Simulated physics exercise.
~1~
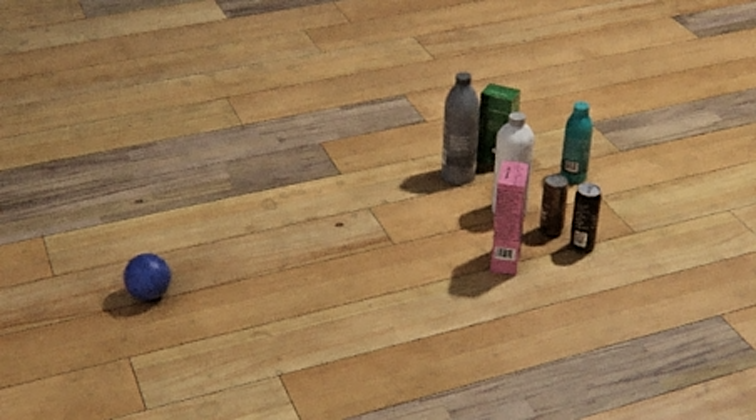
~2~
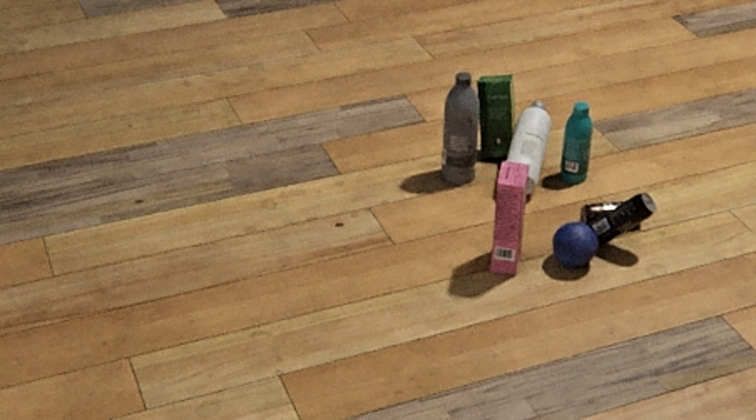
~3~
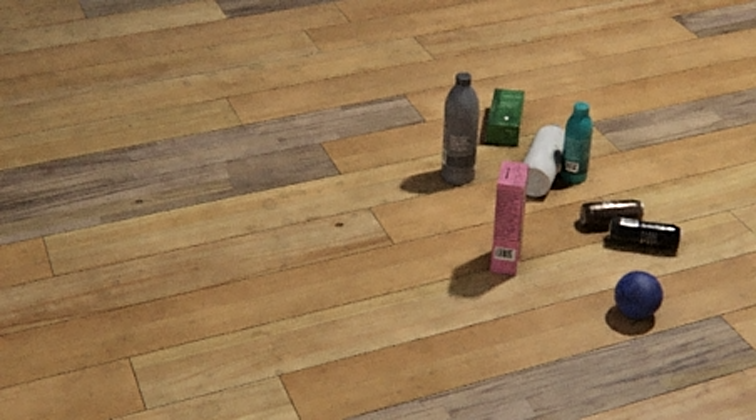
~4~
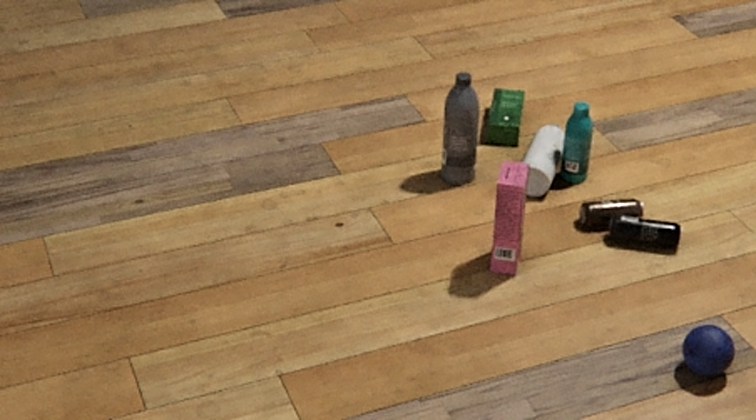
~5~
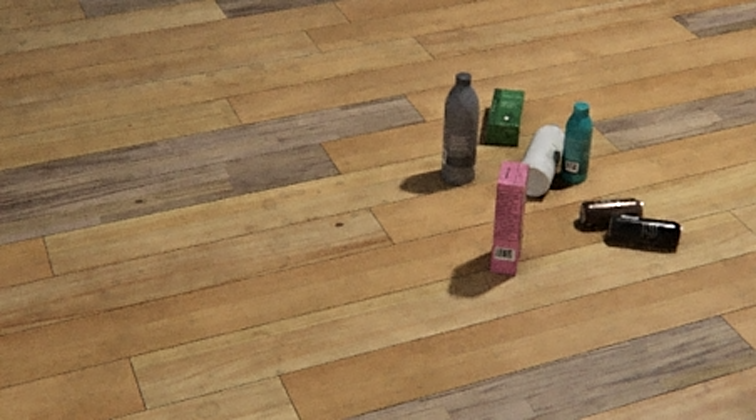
Pink carton, bottles and cans standing on a wooden floor as a blue ball rolls through, leaving four toppled and three upright.
